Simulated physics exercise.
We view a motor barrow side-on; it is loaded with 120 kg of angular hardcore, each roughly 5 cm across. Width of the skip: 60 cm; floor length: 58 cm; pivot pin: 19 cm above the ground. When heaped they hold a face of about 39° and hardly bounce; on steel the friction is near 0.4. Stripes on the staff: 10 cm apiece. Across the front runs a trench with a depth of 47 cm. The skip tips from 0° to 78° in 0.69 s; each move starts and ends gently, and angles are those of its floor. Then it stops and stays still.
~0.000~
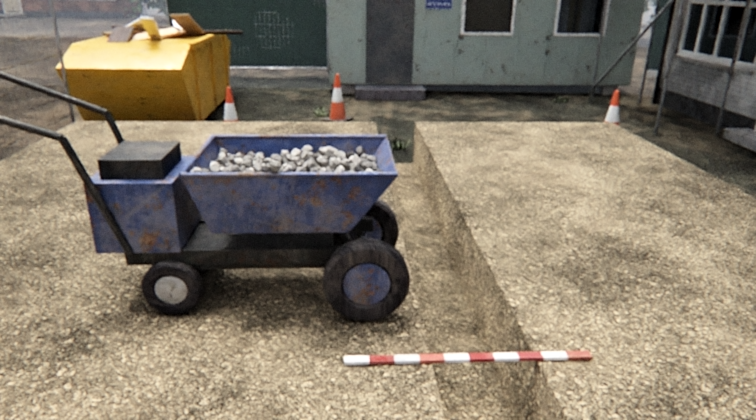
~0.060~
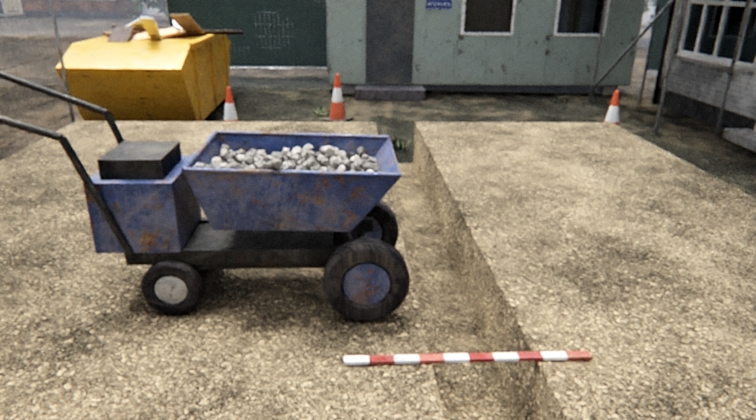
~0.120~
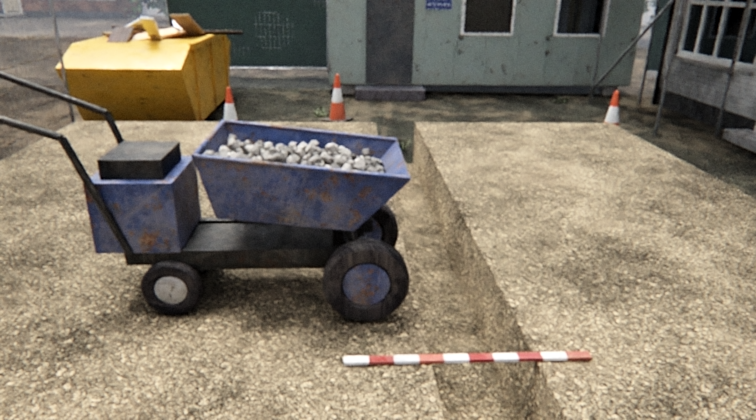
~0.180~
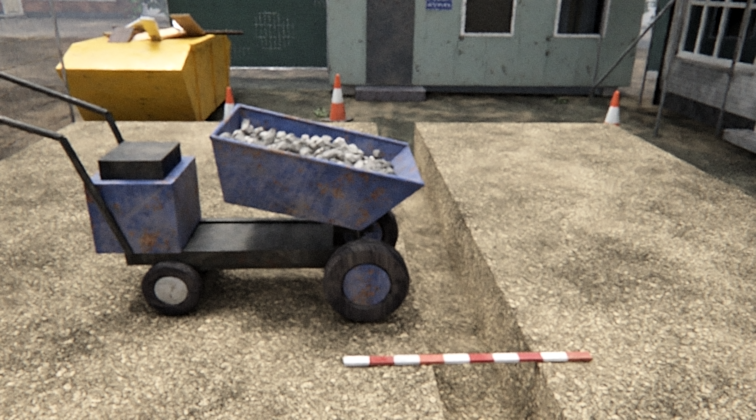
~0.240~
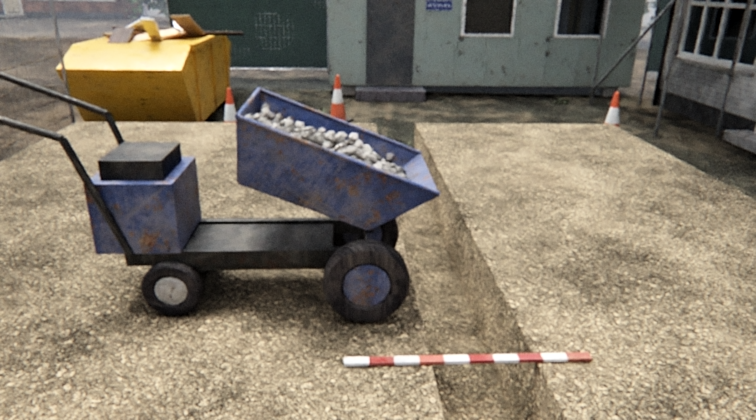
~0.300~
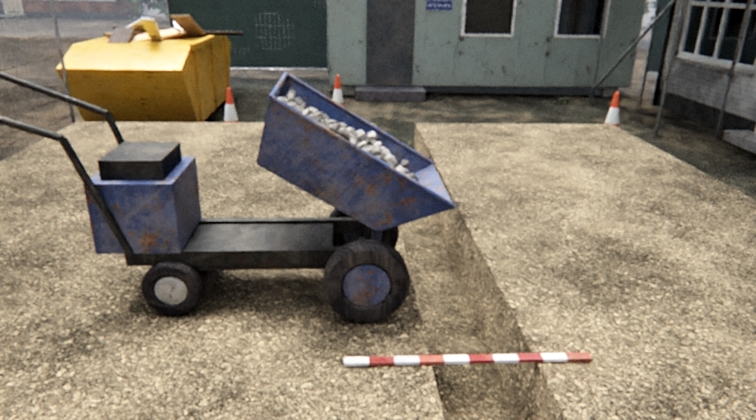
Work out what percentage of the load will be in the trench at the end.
It comes to roughly 43 percent of the load.
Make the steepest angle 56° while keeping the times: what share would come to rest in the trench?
In that case some 15 per cent.
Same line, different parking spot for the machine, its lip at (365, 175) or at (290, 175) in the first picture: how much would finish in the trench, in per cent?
70 % and 90 %.
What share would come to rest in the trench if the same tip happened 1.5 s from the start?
My guess is near 65 percent.
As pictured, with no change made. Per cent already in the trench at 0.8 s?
I'd say near 10 per cent at that time.
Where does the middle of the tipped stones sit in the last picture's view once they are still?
In the last view, about (517, 284).
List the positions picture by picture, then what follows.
In the first picture, the skip is at 0°, its lip at (397, 175); the top of the load is at (321, 157).
In the second picture, lip at (401, 176), floor tilted 2°, highest stones at (285, 154); the stones move at 0.4 m/s on average.
In the third picture, the skip is at 6°, its lip at (410, 179); the top of the load is at (259, 147); the stones move at 0.8 m/s on average.
In the fourth picture, lip at (424, 185), floor tilted 13°, highest stones at (248, 133); the stones move at 1.2 m/s on average.
In the fifth picture, the skip is at 22°, its lip at (439, 194); the top of the load is at (266, 117); the stones move at 1.4 m/s on average.
In the sixth picture, lip at (454, 207), floor tilted 31°, highest stones at (290, 101); the stones move at 1.5 m/s on average.
After 0.5 s the floor is at 66°; 100 % in the skip; the foremost stones are at (474, 231).
After 0.8 s the floor is at 78°; 56 % in the skip, 11 % in the trench, 33 % past the trench; the foremost stones are at (566, 299).
After 1.1 s the floor is at 78°; 12 % in the skip, 29 % in the trench, 59 % past the trench; the foremost stones are at (727, 293).
After 3.1 s the floor is at 78°; 0 % in the skip, 43 % in the trench, 57 % past the trench; the foremost stones are past the picture's edge.
